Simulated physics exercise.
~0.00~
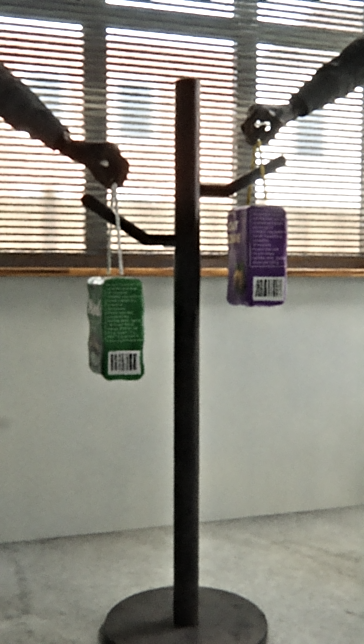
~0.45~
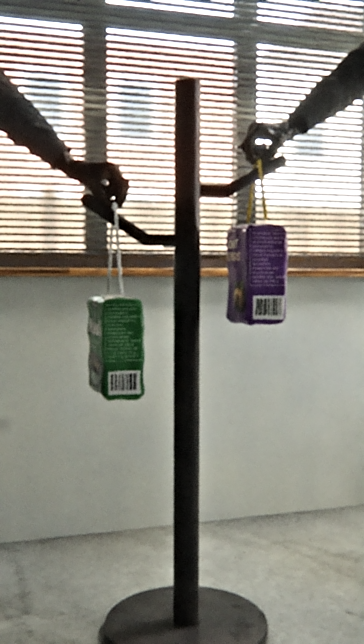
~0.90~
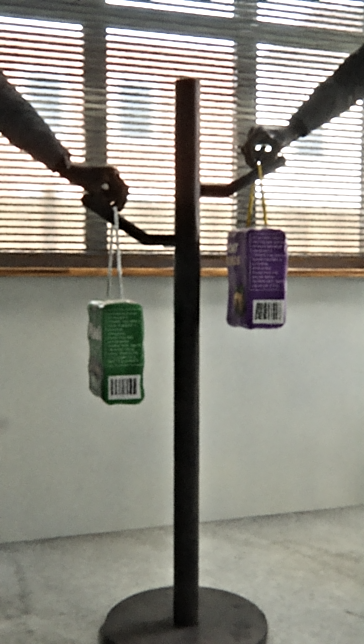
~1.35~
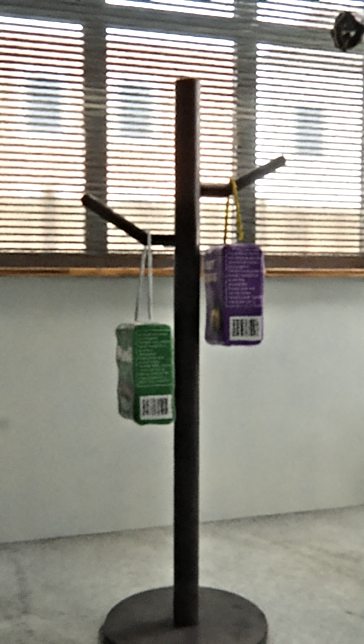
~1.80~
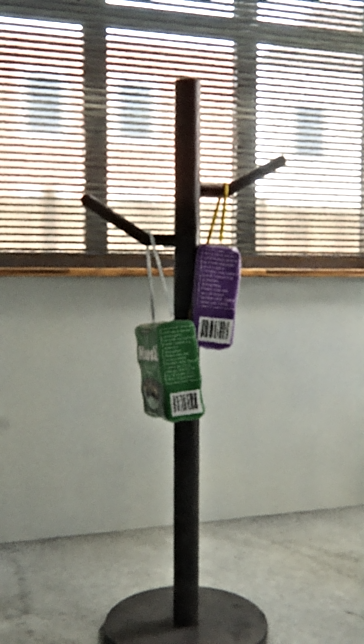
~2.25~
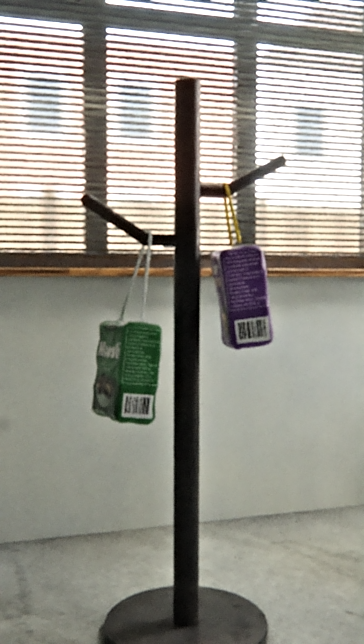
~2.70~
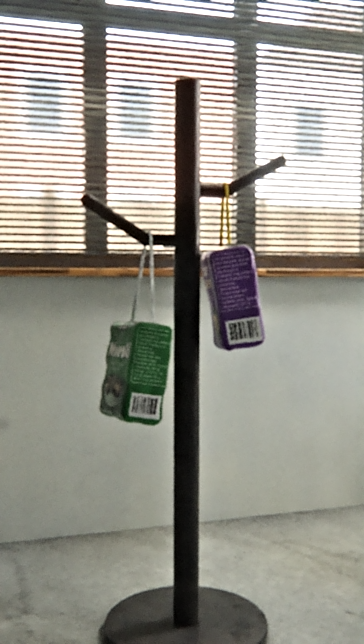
A green sack on the left and a purple sack on the right, each held by a loop, are lowered by two hands toward the pegs of a dark stand. The stand has a round base and is seen from the front in a room with blinds behind it, and the view stays still. Both sacks move down, and the loops settle onto the pegs. The hands let go and draw away, and the sacks slide inward toward the post. They swing and tilt from side to side, and at the end both still hang from their pegs, leaning slightly.
